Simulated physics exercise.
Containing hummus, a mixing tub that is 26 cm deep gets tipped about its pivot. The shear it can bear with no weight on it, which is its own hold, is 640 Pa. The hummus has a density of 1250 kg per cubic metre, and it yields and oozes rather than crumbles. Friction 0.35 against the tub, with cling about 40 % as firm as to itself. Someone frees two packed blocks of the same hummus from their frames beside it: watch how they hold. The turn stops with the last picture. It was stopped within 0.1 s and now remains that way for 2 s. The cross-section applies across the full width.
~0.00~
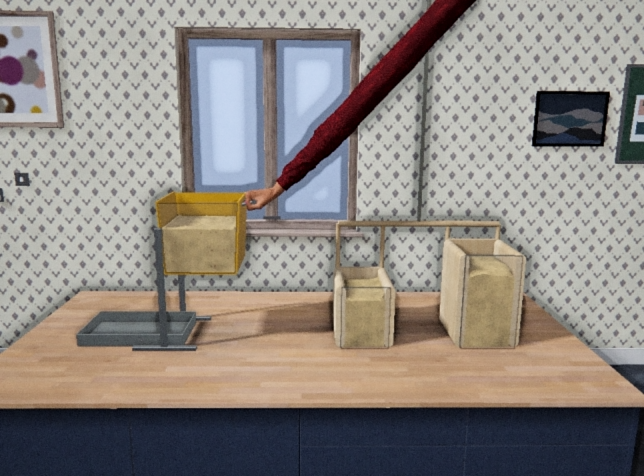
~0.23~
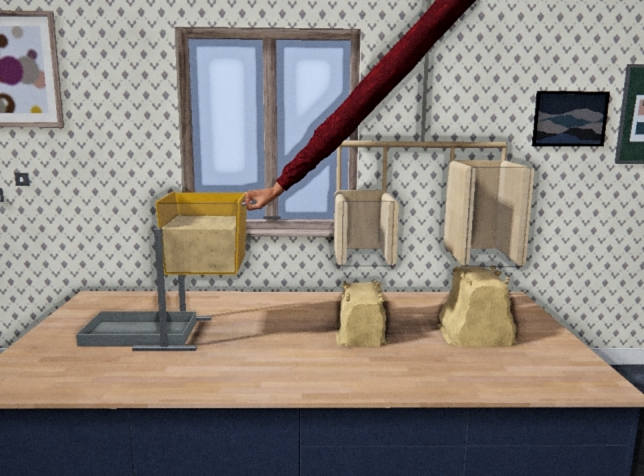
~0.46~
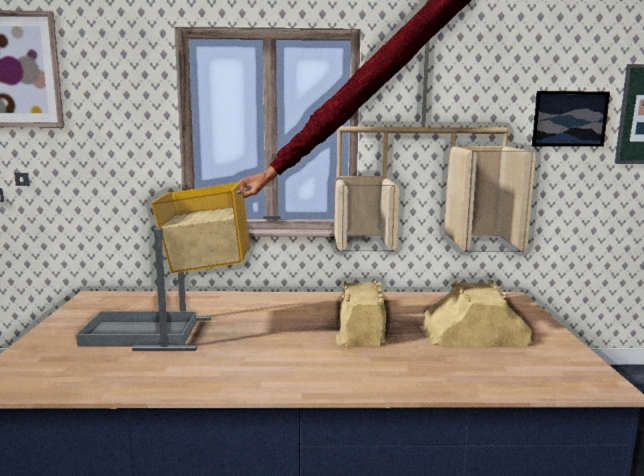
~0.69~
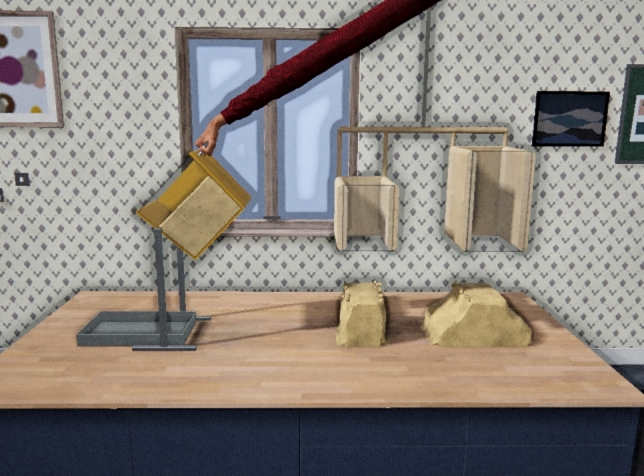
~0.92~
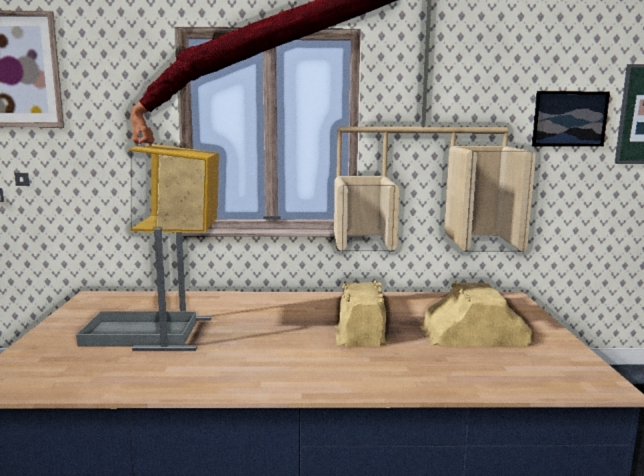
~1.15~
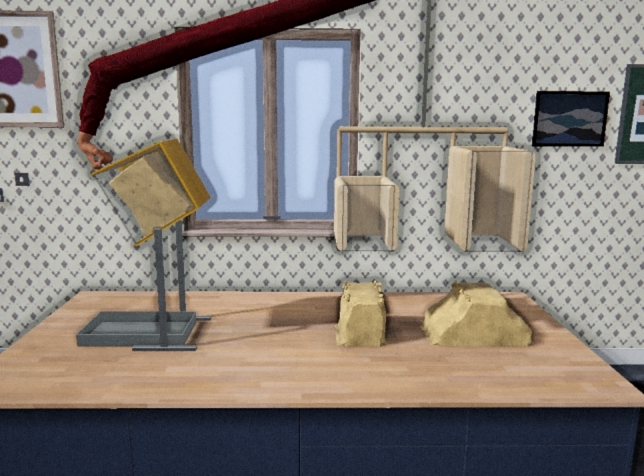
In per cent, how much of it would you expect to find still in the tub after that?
I would expect close to 0 per cent.
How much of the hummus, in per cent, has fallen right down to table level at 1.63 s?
Down at that time: Approx. 100 %.
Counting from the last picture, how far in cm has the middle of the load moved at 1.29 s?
Close to 15 centimetres.
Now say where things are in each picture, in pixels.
The first frame shows handle-side rim at (237, 203), tilt 0 degrees; crest of the hummus at (228, 228); block heights 20 cm, 31 cm (left to right).
The second frame shows handle-side rim at (237, 203), tilt 0 degrees; crest of the hummus at (228, 228); block heights 19 cm, 26 cm (left to right).
The third frame shows handle-side rim at (231, 191), tilt 9 degrees; crest of the hummus at (230, 218); block heights 19 cm, 19 cm (left to right).
The fourth frame shows handle-side rim at (189, 155), tilt 46 degrees; crest of the hummus at (209, 178); block heights 19 cm, 19 cm (left to right).
The fifth frame shows handle-side rim at (131, 151), tilt 86 degrees; crest of the hummus at (160, 157); block heights 19 cm, 19 cm (left to right).
The sixth frame shows handle-side rim at (94, 175), tilt 118 degrees; crest of the hummus at (141, 158); block heights 19 cm, 19 cm (left to right).
After 1.29 s, the tub is at 118 degrees and holds 48 %.
After 1.46 s, the tub is at 118 degrees and holds 0 %.
After 1.63 s, the tub is at 118 degrees and holds 0 %.
After 1.80 s, the tub is at 118 degrees and holds 0 %.
After 3.15 s, the tub is at 118 degrees and holds 0 %.
